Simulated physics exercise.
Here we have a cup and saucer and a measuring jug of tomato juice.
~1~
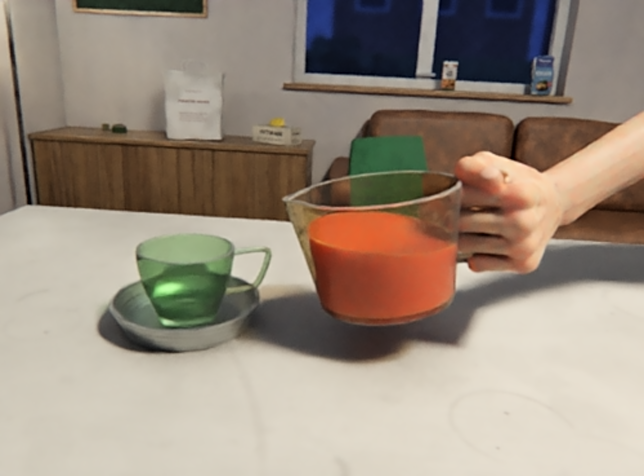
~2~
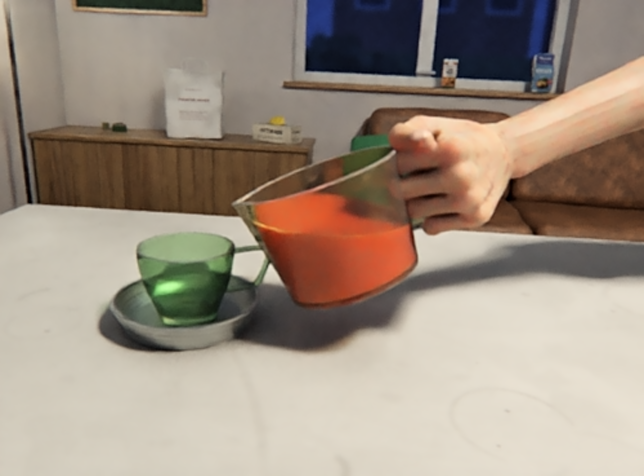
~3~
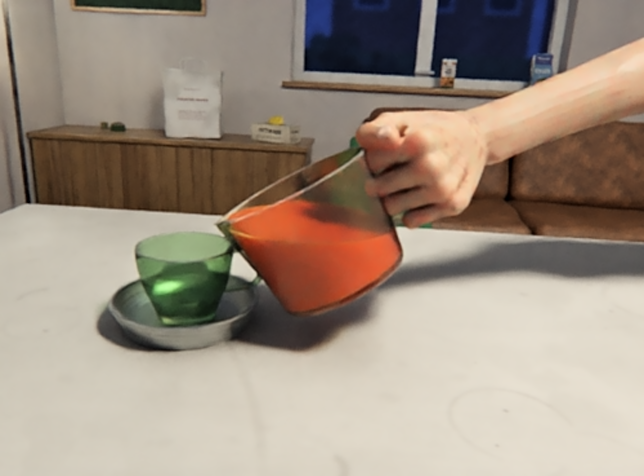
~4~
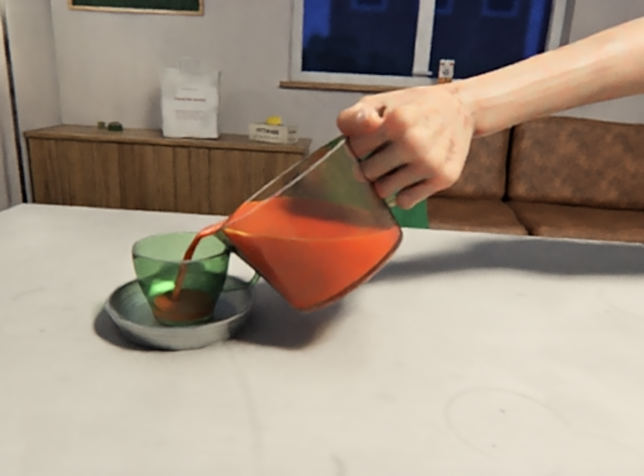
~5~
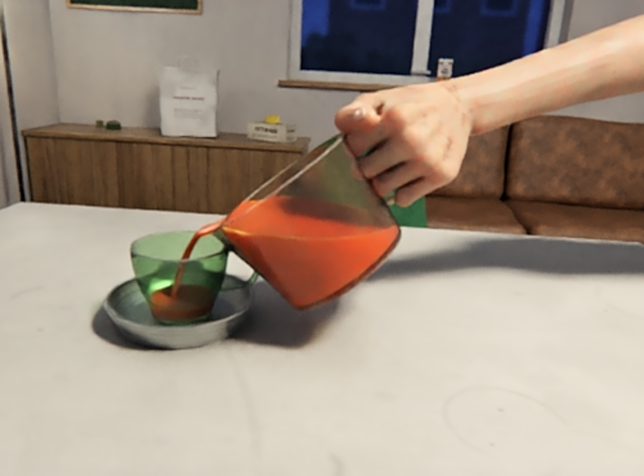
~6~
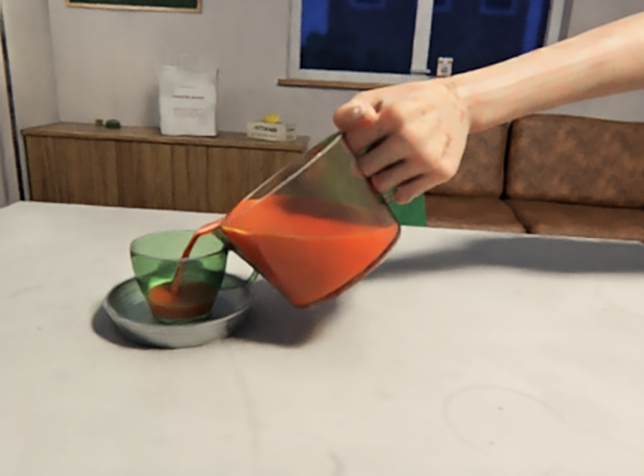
On a pale tabletop in a living room, a hand tilting a glass jug leftward and pouring orange-red liquid into a green cup.
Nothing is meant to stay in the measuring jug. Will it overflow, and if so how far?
In the end it floods on to the top.
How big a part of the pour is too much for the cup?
I make it 55 per cent.
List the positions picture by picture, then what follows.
In the first frame, the measuring jug is on its way; measuring jug (382, 240) about half full; cup (187, 279) empty; saucer (164, 334) dry.
In the second frame, the tomato juice nears the lip; measuring jug (336, 223) tipped 20° with all of its load; cup (187, 277) empty.
In the third frame, the tomato juice nears the lip; measuring jug (318, 229) tipped 30° with all of its load; cup (186, 277) empty.
In the fourth frame, pouring; measuring jug (314, 223) tipped 40° with nearly all of its load; cup nearly empty, surface at (184, 301).
In the fifth frame, pouring; measuring jug (312, 222) tipped 40° with nearly all of its load; cup (181, 276) nearly empty.
In the sixth frame, pouring; measuring jug (311, 220) tipped 40° with nearly all of its load; cup about a quarter full, surface at (182, 293); saucer (158, 330) dry.
A moment on, the cup is full to the brim; the saucer is wet, with room to spare.
Further on, the cup is full to the brim; the saucer is full and running over.
When it is over, the cup is full to the brim; the saucer is full and running over.
